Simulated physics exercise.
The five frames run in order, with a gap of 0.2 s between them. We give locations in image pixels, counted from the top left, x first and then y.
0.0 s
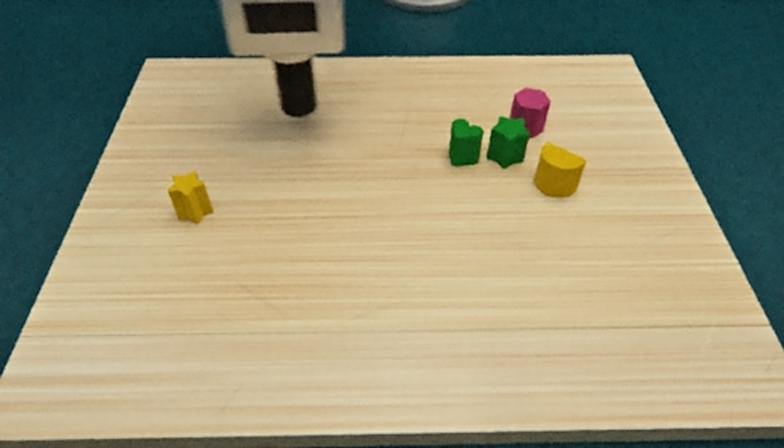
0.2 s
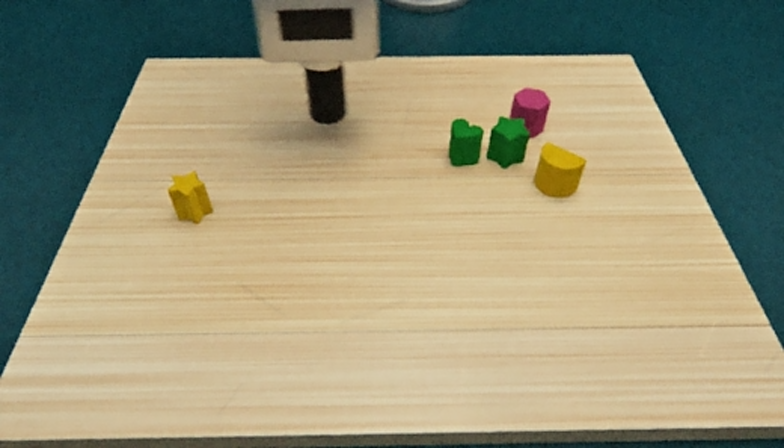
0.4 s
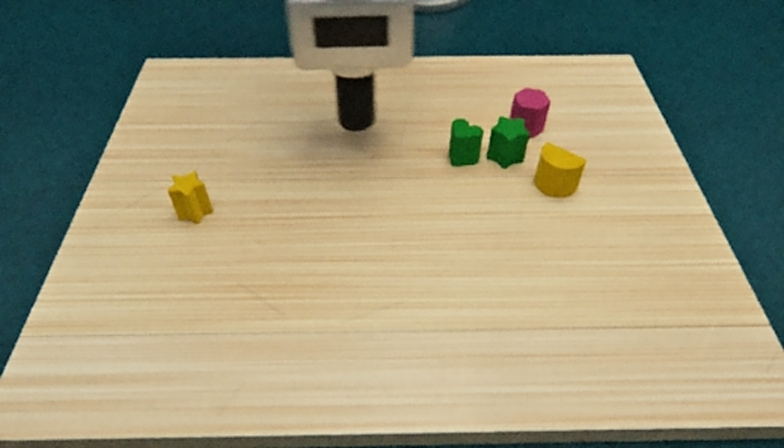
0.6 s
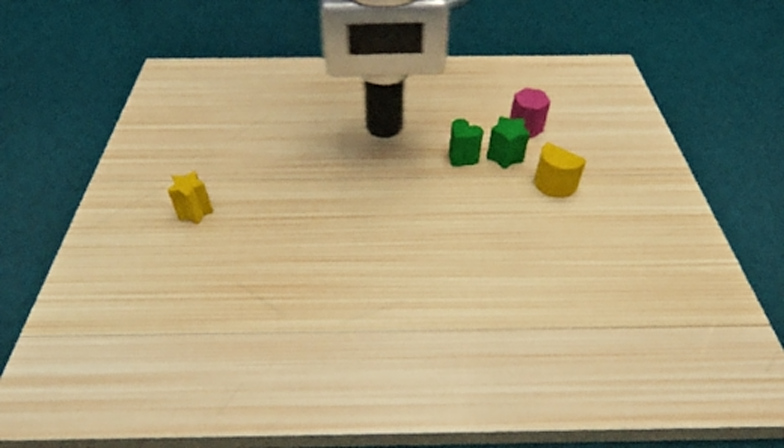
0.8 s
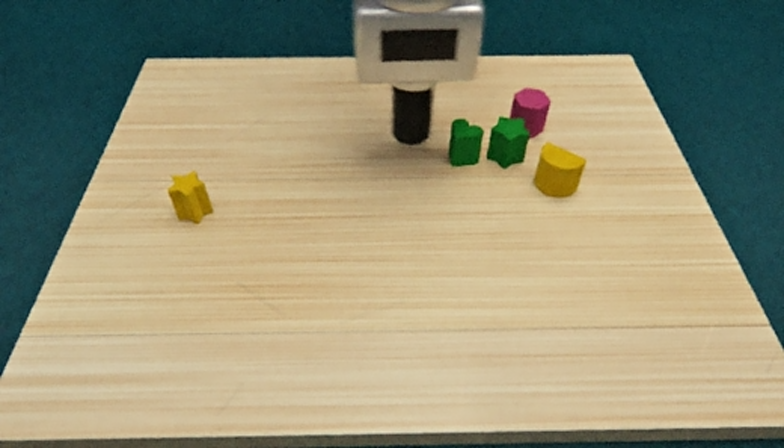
On a pale wooden board, a robot arm's dark rod moves steadily right and slightly nearer the viewer, toward a cluster of green, pink and yellow blocks; those blocks and a yellow star at left stay still.
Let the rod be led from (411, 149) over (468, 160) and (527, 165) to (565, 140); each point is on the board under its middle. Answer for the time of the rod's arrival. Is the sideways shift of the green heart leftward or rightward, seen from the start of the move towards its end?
It shifts to the right.
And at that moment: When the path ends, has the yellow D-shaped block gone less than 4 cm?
Yes
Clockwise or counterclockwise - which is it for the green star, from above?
Viewed from overhead, the green star winds up turned anticlockwise.
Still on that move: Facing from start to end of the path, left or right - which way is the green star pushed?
It shifts to the left.
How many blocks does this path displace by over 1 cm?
It will shift three or more blocks.
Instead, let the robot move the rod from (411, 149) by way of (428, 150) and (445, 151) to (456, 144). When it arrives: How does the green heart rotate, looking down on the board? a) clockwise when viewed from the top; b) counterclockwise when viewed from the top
It's a.
What follows on the original path. One third of the way, rod (470, 145); green heart (505, 138), turned 30° clockwise; green star (528, 128), turned 30° anticlockwise.
Two thirds of the way, rod (531, 150); green heart (561, 154), turned 75° clockwise; green star (564, 126); yellow D-shaped block (594, 170).
At the end, rod (569, 126); green heart (562, 154), turned 80° clockwise; green star (605, 107), turned 110° anticlockwise; pink hexagonal block unmoved; yellow D-shaped block (595, 170).
